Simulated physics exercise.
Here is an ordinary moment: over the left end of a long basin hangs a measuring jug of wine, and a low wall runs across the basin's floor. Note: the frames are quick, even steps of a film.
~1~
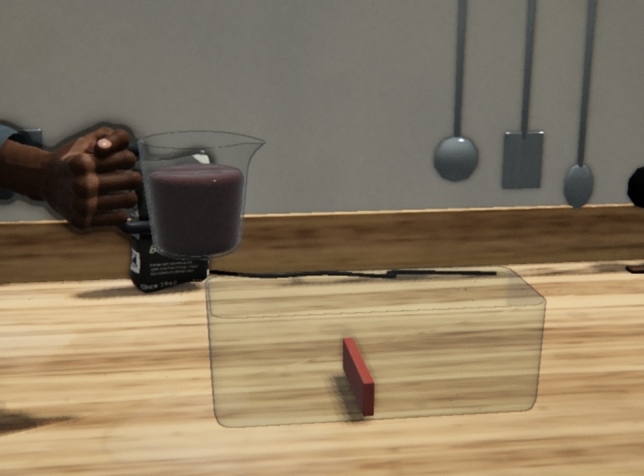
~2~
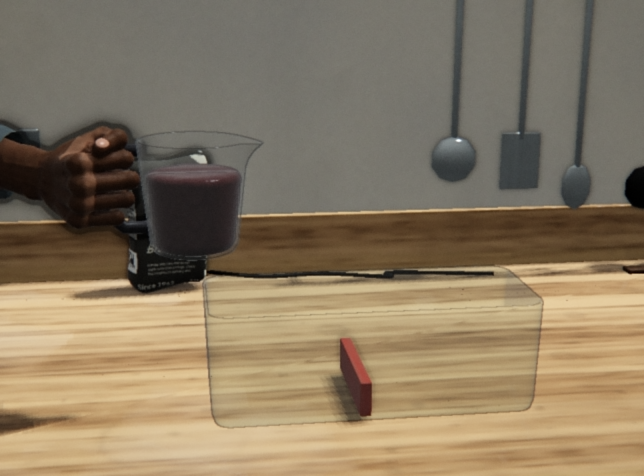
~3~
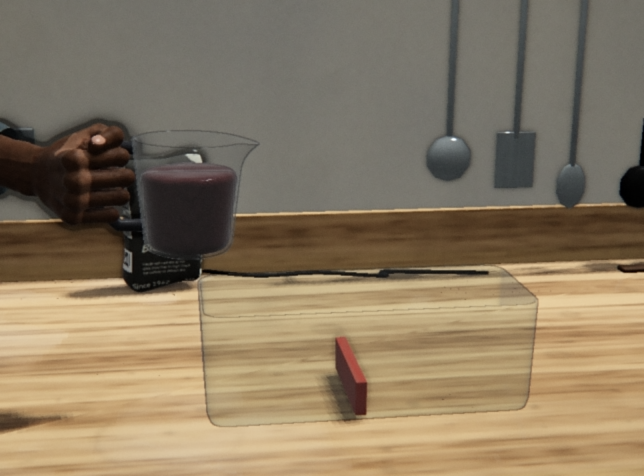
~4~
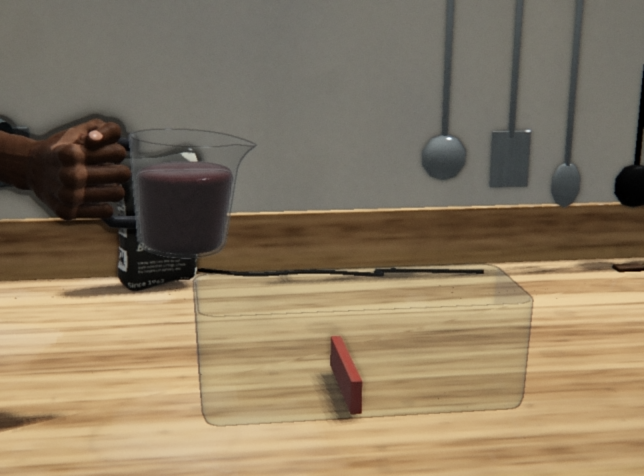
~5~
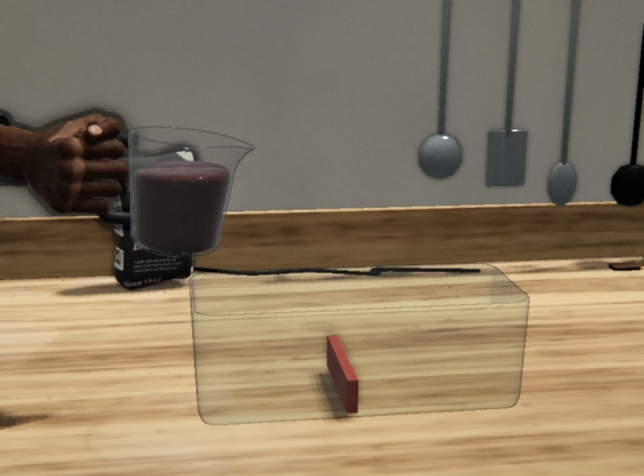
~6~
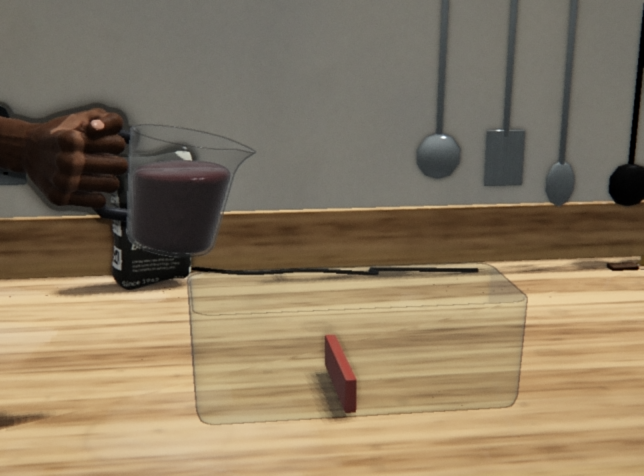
A dark-skinned fist at the left holds a clear measuring jug of dull purple wine above the left end of a long, transparent basin, seen from slightly above on a pale wooden counter. A low red wall stands inside the basin, a black carton sits behind the jug, and utensils hang against the grey wall. The jug gradually leans slightly rightward as the view drifts gently right.
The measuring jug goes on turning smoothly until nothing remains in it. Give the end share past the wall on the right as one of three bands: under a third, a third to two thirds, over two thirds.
Seems the share right of the wall never gets to a third.
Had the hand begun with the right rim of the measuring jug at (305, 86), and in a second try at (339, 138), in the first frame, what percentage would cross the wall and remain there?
The first start yields 75 per cent, the second 90 per cent.
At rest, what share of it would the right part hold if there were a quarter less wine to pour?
10 %.
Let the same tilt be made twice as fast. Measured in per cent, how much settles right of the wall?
Around 5 percent ends up there.
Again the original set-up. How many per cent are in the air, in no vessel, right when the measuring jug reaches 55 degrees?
10 in a hundred.
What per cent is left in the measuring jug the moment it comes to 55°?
About 90 per cent.
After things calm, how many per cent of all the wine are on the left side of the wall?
I'd estimate around 95 per cent.
A moment on, the measuring jug is tipped part way and 91 per cent is still to pour, 2 is left of the wall and 0 right of it.
Next, the measuring jug is tipped on its side and 37 per cent is still to pour, 47 is left of the wall and 1 right of it.
Then the measuring jug is tipped on its side and 4 per cent is still to pour, 90 is left of the wall and 3 right of it.
Later the measuring jug is tipped on its side and 0 per cent is still to pour, 95 is left of the wall and 4 right of it.
At rest 95 per cent lies left of the wall, 4 right of it and 1 outside.
